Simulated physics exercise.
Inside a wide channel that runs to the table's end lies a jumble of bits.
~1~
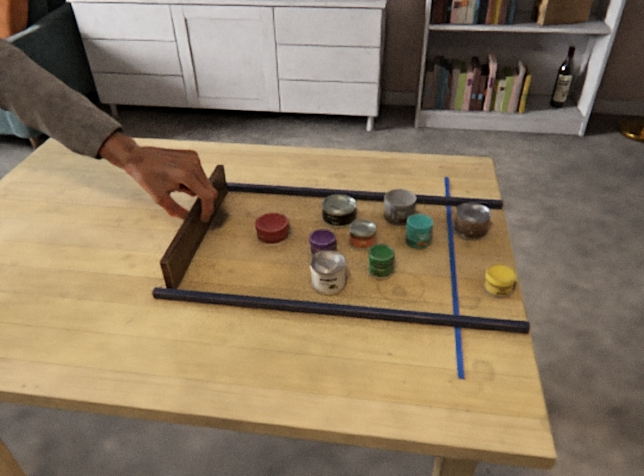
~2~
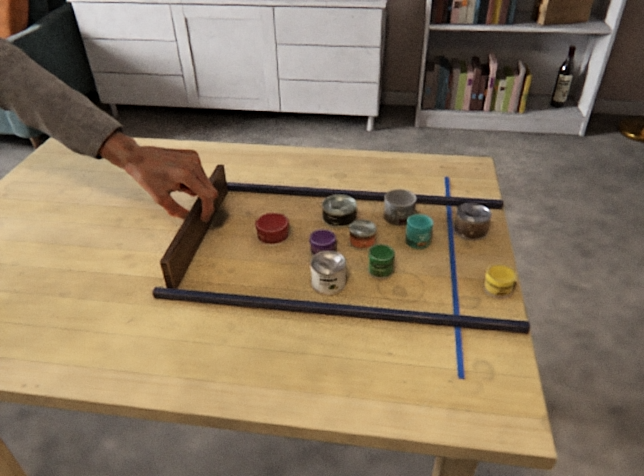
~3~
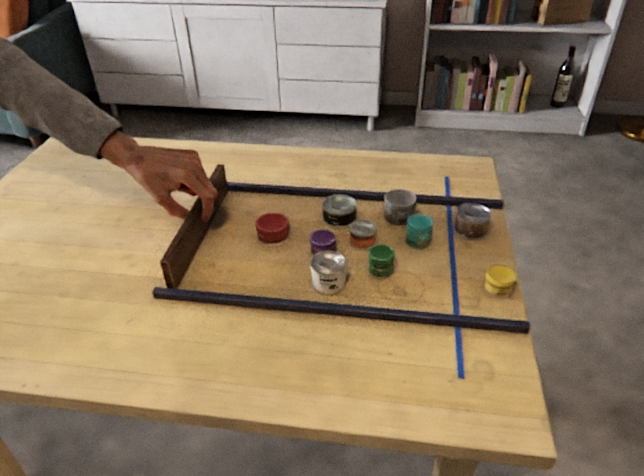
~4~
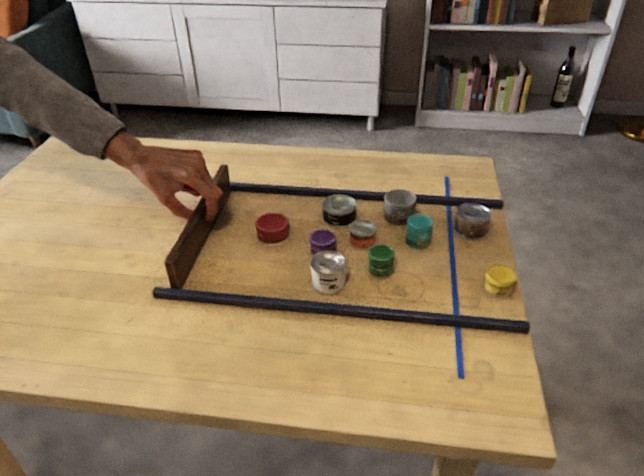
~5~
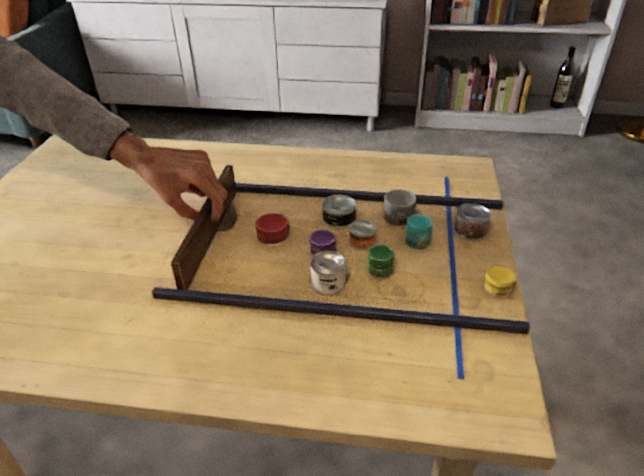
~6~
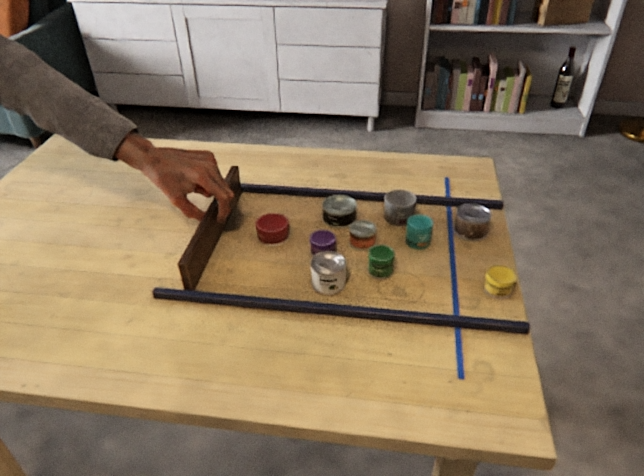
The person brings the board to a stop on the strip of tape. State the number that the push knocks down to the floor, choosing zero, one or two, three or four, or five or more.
I expect the drop count to reach one but not three.
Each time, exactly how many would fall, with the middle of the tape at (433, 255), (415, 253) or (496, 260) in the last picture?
In order, 0, 0 and 6.
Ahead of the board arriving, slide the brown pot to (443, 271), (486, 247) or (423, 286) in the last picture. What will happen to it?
Lab note - brown pot, per position: Is safe; is gone; is safe.
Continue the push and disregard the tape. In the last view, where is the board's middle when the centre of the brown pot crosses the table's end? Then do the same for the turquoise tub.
The middle is at (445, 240) when it's the brown pot, and at (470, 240) when it's the turquoise tub.
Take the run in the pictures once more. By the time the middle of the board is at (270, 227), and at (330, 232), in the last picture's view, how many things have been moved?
Tally at point one: 1; at point two: 5.
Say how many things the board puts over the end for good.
Result - number fallen: 1.
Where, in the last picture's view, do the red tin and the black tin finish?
One is at about (470, 245), the other at about (469, 224).
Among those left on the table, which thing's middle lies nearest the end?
The yellow tin.
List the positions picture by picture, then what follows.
In the first picture, yellow tin (499, 281); brown pot (472, 221); turquoise tub (419, 231); board (198, 222); tape (452, 256).
In the second picture, brown pot (472, 222); grey tub (400, 207).
In the third picture, turquoise tub (419, 232); green tin (381, 262).
In the fourth picture, yellow tin (499, 281); orange tin (363, 235).
In the fifth picture, brown pot (472, 222); black tin (339, 211).
In the sixth picture, yellow tin (500, 282); brown pot (472, 222); turquoise tub (419, 232); board (214, 223); tape (452, 256).
Soon after, none off yet; yellow tin at rest near (500, 282); brown pot at rest near (472, 222); turquoise tub at rest near (419, 232).
Then, none off yet; yellow tin at rest near (500, 282); brown pot at rest near (472, 222); turquoise tub moved about its own width near (438, 231).
By the end, the number that fall off is one or two; fallen, brown pot.
